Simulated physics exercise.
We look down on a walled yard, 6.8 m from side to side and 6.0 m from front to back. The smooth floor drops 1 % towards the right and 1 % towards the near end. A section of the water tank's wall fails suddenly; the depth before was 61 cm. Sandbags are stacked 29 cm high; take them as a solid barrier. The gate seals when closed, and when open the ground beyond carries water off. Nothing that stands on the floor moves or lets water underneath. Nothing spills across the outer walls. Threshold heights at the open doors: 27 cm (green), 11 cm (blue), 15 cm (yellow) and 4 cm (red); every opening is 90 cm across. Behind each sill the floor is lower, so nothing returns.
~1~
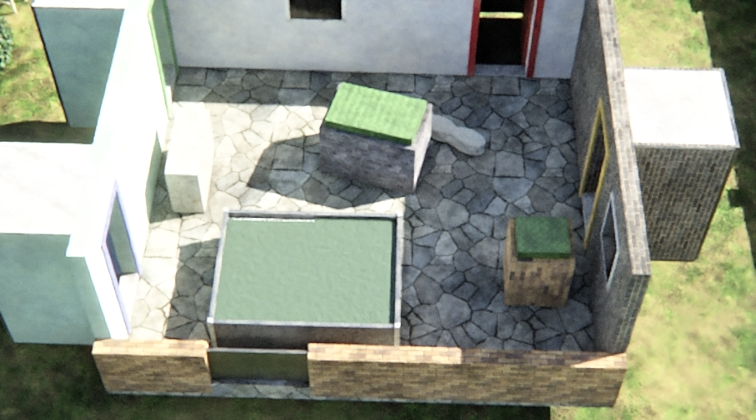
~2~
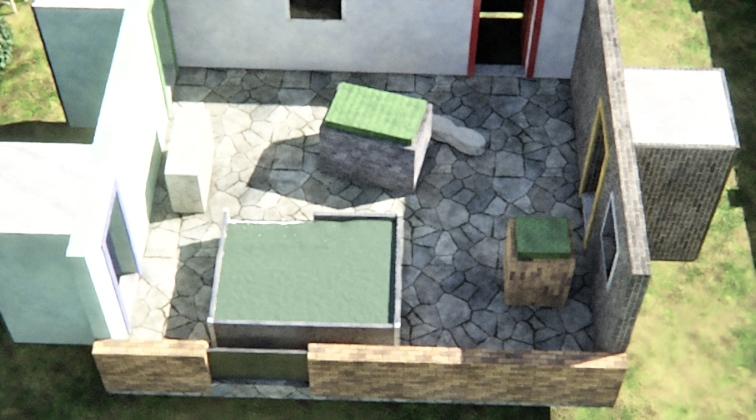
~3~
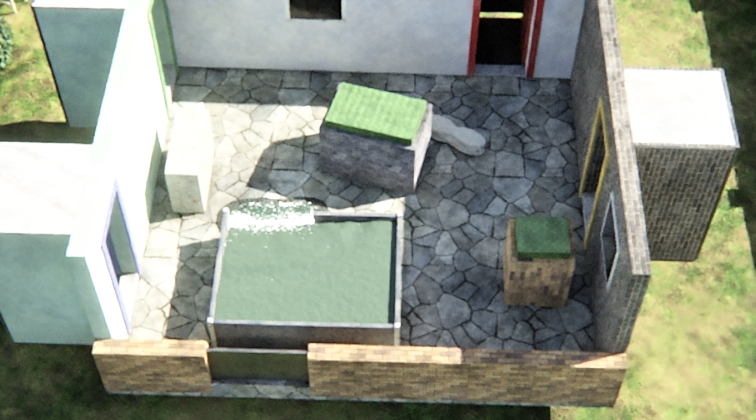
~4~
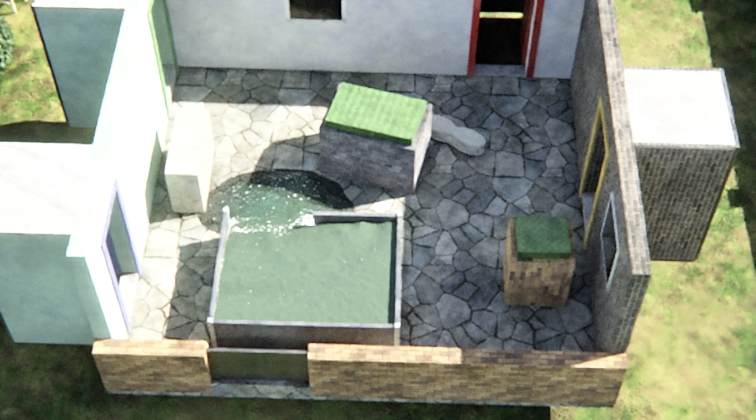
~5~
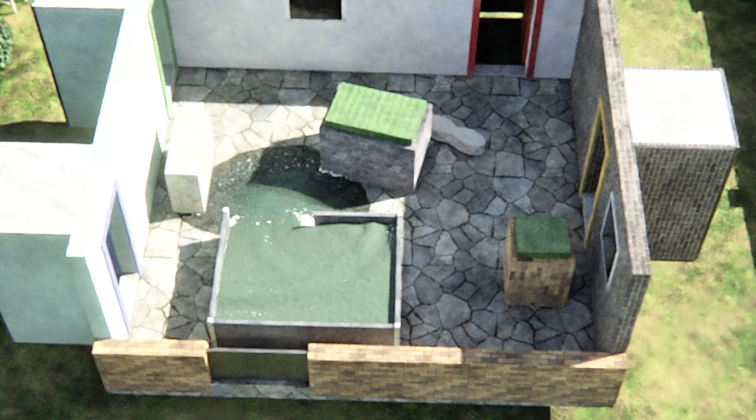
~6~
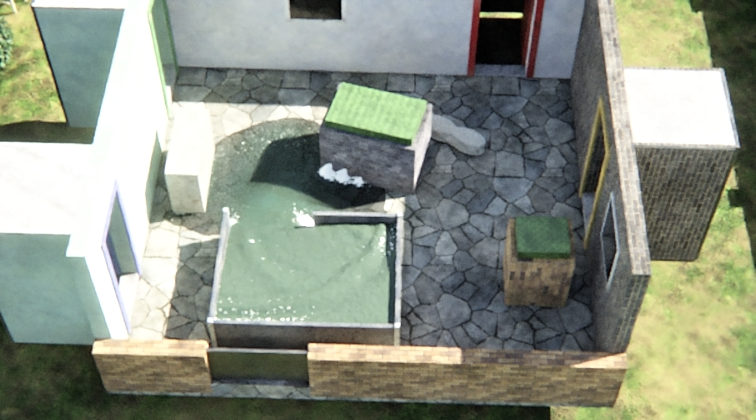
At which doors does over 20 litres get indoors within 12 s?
The water let in: At the green door it keeps below the limit; at the blue door it keeps below the limit; at the yellow door it stays under the limit; at the red door it keeps below the limit.
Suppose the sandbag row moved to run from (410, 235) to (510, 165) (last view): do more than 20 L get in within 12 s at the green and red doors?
Against that limit: Green not over, red over.
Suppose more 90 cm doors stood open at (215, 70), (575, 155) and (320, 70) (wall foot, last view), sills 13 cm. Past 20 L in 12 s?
In that order: Over, not over, over.
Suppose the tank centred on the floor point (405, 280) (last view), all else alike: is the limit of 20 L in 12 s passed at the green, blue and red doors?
Against that limit: Green not over, blue below, red above.
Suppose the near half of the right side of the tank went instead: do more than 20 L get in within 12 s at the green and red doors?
Against that limit: Green not over, red over.
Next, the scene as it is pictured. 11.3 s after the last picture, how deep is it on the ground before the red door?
About 3.5 cm.
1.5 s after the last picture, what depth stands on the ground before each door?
In cm: Green 17, blue 0, yellow 0, red 0.
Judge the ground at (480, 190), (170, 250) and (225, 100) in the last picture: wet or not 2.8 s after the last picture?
In turn: Dry, wet, under water.
Then, 0.7 s after the last picture water covers 25 % of the floor and is deepest (32 cm) near (253, 227); green door not reached, blue door not reached, yellow door not reached, red door not reached.
Then, 1.5 s after the last picture water covers 35 % of the floor and is deepest (38 cm) near (261, 76); green door 17 cm at the sill, 0 L in, blue door not reached, yellow door not reached, red door not reached.
Then, 2.8 s after the last picture water covers 55 % of the floor and is deepest (28 cm) near (176, 81); green door 23 cm at the sill, 2 L in, blue door 2 cm at the sill, 0 L in, yellow door not reached, red door 4 cm at the sill, 0 L in.
Then, 6.3 s after the last picture water covers 85 % of the floor and is deepest (20 cm) near (406, 136); green door 11 cm at the sill, 3 L in, blue door 3 cm at the sill, 0 L in, yellow door 7 cm at the sill, 0 L in, red door 3 cm at the sill, 1 L in.
Then, 11.3 s after the last picture water covers 95 % of the floor and is deepest (19 cm) near (590, 370); green door 6 cm at the sill, 3 L in, blue door 8 cm at the sill, 0 L in, yellow door 13 cm at the sill, 0 L in, red door 3 cm at the sill, 7 L in.
